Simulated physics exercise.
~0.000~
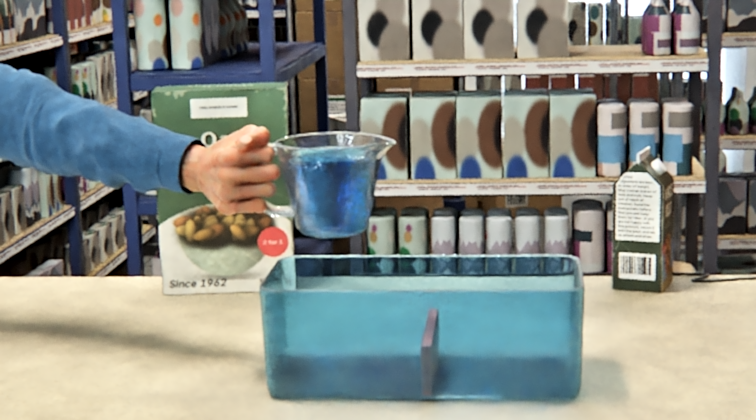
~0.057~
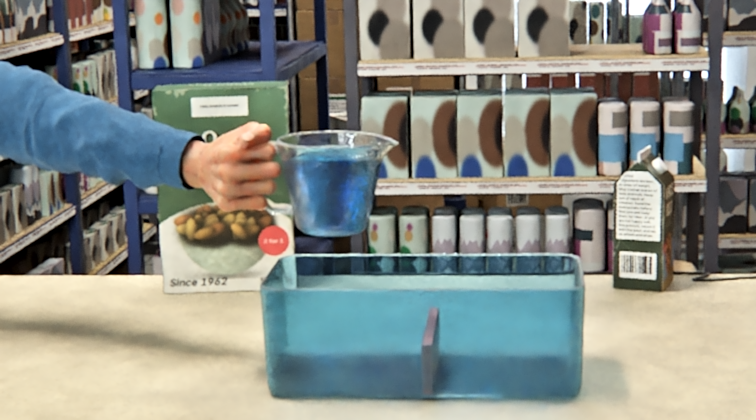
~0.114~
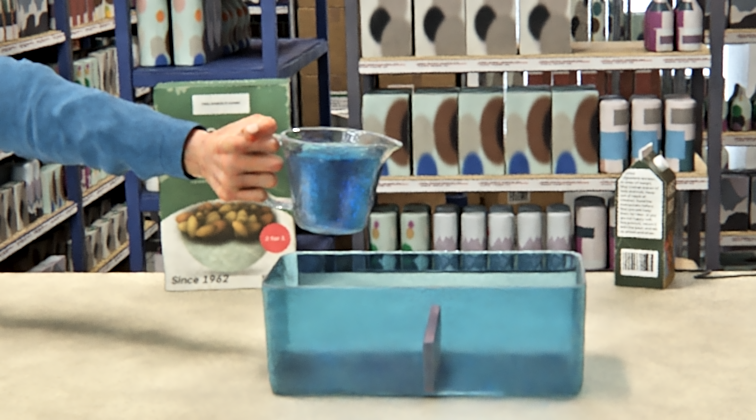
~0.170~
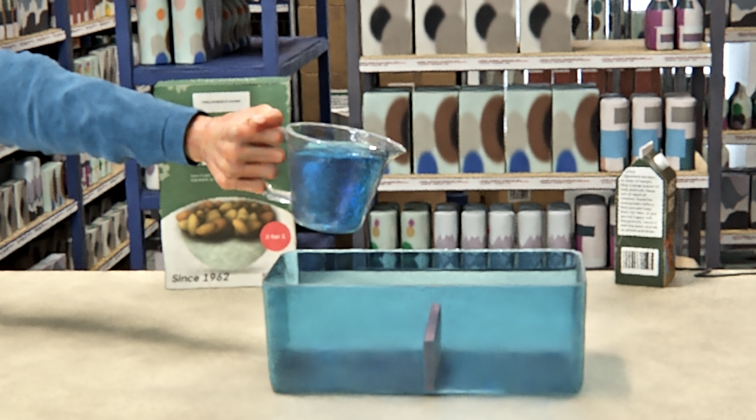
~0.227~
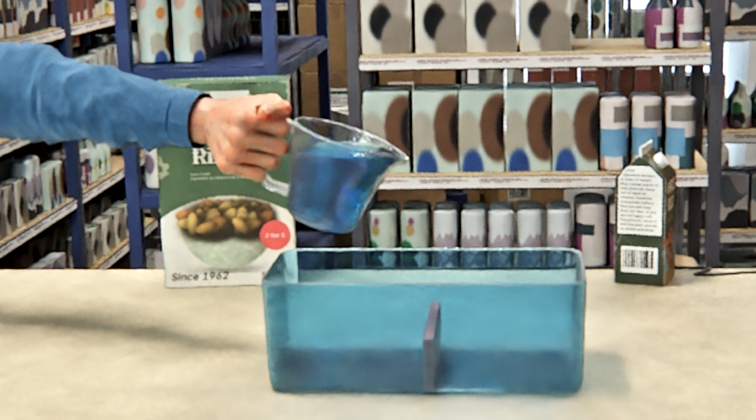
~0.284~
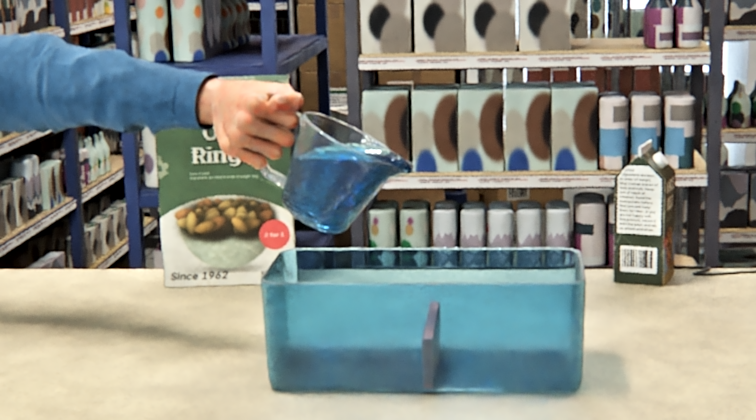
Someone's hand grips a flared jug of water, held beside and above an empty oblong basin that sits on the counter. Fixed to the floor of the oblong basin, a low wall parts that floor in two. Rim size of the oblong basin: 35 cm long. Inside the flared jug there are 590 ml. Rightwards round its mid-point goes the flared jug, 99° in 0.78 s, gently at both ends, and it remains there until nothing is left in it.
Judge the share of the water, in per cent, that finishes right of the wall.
66 percent, roughly.
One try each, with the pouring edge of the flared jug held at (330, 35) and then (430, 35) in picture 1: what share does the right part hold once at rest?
10 in a hundred, followed by 95 in a hundred.
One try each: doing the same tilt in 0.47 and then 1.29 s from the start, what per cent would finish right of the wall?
In order, 50 and 75 per cent.
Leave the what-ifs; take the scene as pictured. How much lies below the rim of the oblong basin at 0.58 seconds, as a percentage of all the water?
Roughly 34 percent of it.
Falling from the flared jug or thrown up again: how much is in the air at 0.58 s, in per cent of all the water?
Estimate: Some 20 % of the total.
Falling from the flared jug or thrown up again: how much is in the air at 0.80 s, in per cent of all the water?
About 5 per cent.
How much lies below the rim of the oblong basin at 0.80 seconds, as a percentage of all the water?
Value: Approx. 88 %.
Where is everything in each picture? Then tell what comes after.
The first picture shows tilt 0°; pouring edge (396, 142); surface from (283, 155) to (381, 153); the oblong basin's rim runs from (270, 274) to (581, 274); the wall's top is at (430, 327).
The second picture shows tilt 1°; pouring edge (398, 142); surface from (284, 153) to (382, 153).
The third picture shows tilt 5°; pouring edge (402, 144); surface from (288, 149) to (386, 152).
The fourth picture shows tilt 11°; pouring edge (406, 150); surface from (292, 148) to (391, 152).
The fifth picture shows tilt 19°; pouring edge (410, 159); surface from (295, 149) to (400, 154).
The sixth picture shows tilt 29°; pouring edge (411, 172); surface from (297, 154) to (397, 162); 2 per cent is over the edge.
By 0.58 s the tilt is 84° and 46 per cent is still to pour, 1 is left of the wall and 32 right of it.
By 0.80 s the tilt is 99° and 7 per cent is still to pour, 24 is left of the wall and 64 right of it.
By 1.03 s the tilt is 99° and 0 per cent is still to pour, 33 is left of the wall and 66 right of it.
By 1.28 s the tilt is 99° and 0 per cent is still to pour, 33 is left of the wall and 66 right of it.
At rest 33 per cent lies left of the wall, 66 right of it and 0 outside.
